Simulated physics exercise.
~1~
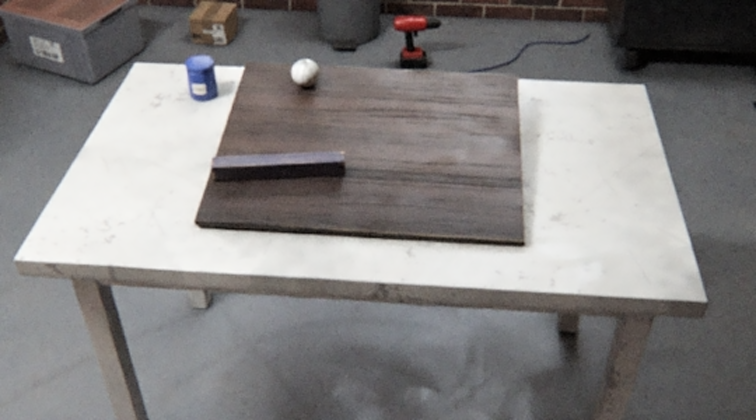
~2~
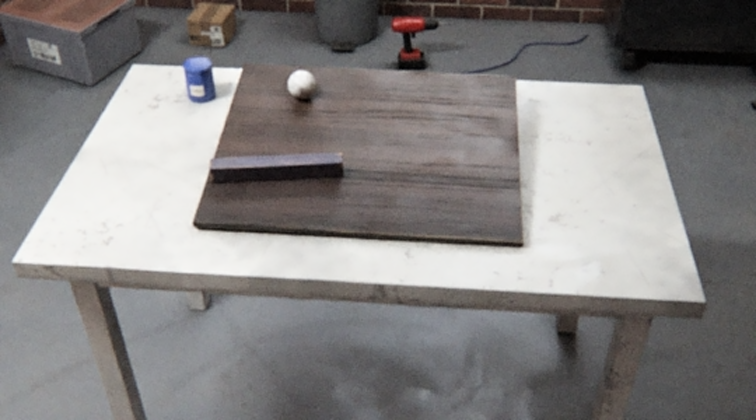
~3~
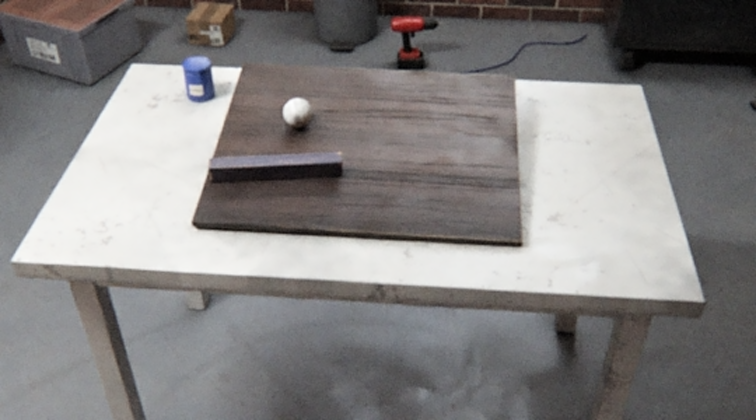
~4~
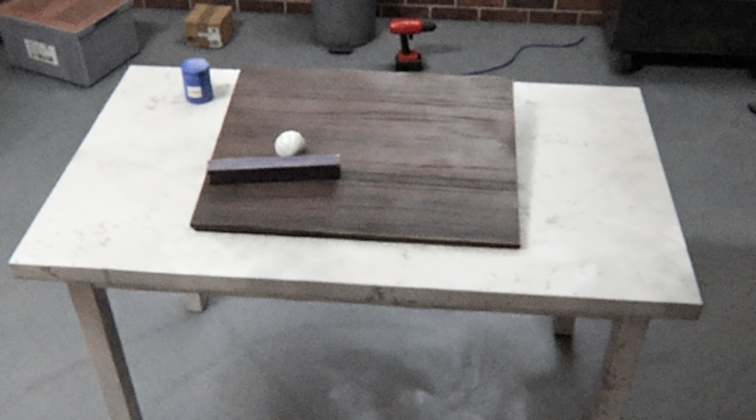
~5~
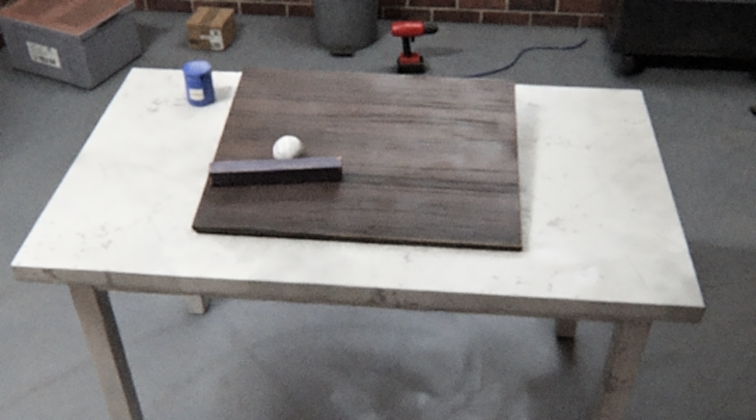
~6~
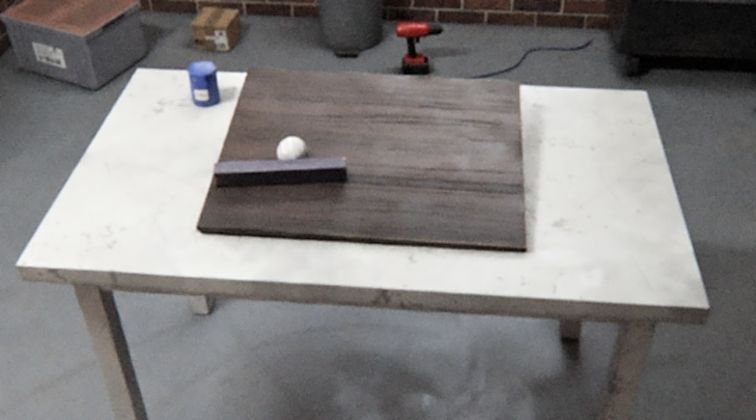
The clip shows a dark wooden board on a white table, with a blue jar standing beside it and a bar fixed across its left part. A small white ball rolls down the board toward the viewer, meets the bar and comes to rest behind it.
